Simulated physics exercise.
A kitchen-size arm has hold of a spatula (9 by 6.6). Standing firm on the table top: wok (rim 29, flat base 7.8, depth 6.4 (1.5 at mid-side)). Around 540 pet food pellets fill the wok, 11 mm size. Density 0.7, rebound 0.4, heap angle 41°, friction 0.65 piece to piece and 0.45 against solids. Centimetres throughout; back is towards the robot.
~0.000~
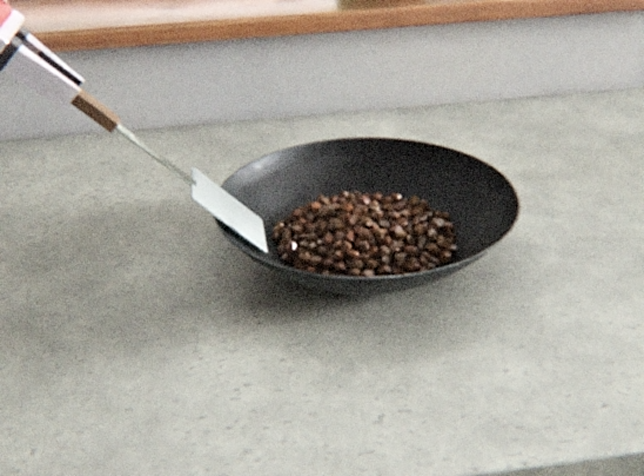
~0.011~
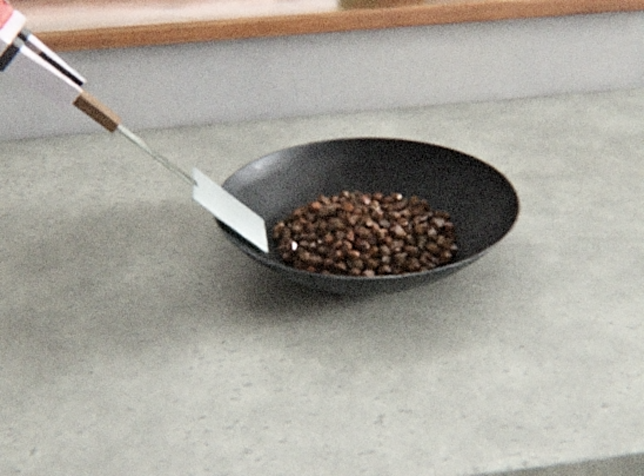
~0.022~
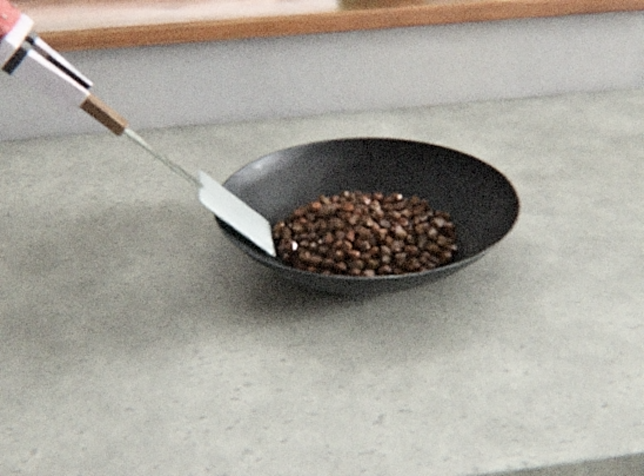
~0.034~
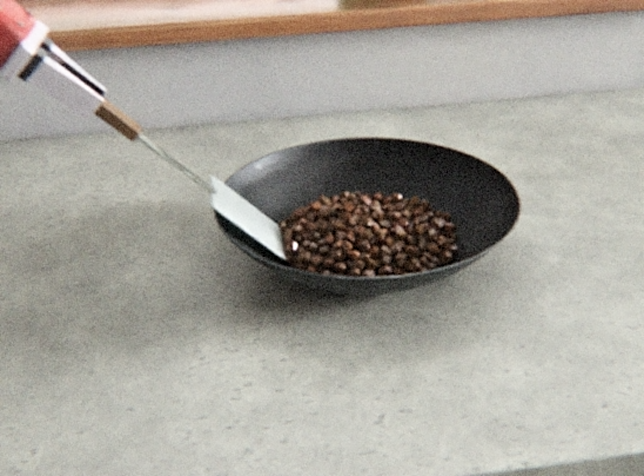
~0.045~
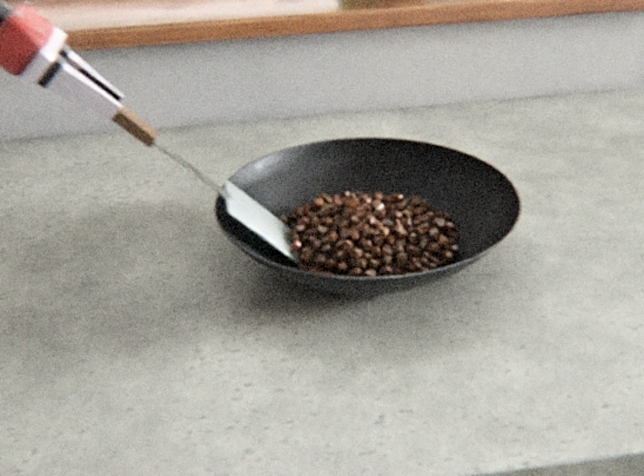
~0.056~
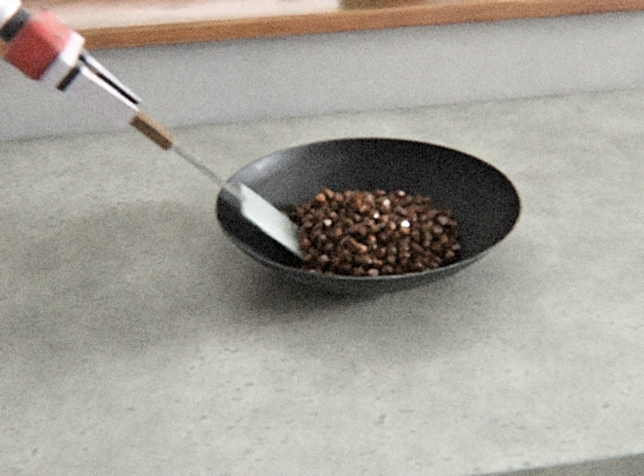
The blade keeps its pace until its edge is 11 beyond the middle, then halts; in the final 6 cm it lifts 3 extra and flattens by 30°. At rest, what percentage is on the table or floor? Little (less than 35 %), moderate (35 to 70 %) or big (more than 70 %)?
Answer: Moderate; 35 to 70 % of the pet food pellets finish on the table or floor.
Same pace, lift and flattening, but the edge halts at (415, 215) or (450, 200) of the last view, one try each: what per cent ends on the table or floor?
About 0 and 35 per cent.
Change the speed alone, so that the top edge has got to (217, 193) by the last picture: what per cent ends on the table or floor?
Some 25 per cent.
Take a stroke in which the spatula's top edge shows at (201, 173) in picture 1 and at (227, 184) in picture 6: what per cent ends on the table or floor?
About 30 per cent.
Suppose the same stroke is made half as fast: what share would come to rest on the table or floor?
In that case some 25 per cent.
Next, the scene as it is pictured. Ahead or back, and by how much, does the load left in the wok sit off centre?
Roughly 3.0 cm ahead.
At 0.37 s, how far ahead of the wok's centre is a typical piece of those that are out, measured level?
About 26 cm.
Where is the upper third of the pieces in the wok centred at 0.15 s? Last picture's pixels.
Around (451, 201).
After 0.10 s, sloping 46°, highest piece 8 above the table; 539 in the wok.
After 0.15 s, sloping 41°, highest piece 12 above the table; 536 in the wok, 3 on the blade or in flight.
After 0.37 s, sloping 16°, highest piece 21 above the table; 301 in the wok, 65 on the table or floor, 173 on the blade or in flight.
After 1.42 s, sloping 16°, highest piece 7 above the table; 301 in the wok, 238 on the table or floor.
In the end, 301 in the wok, 238 on the table or floor. That is 44 % on the table or floor.
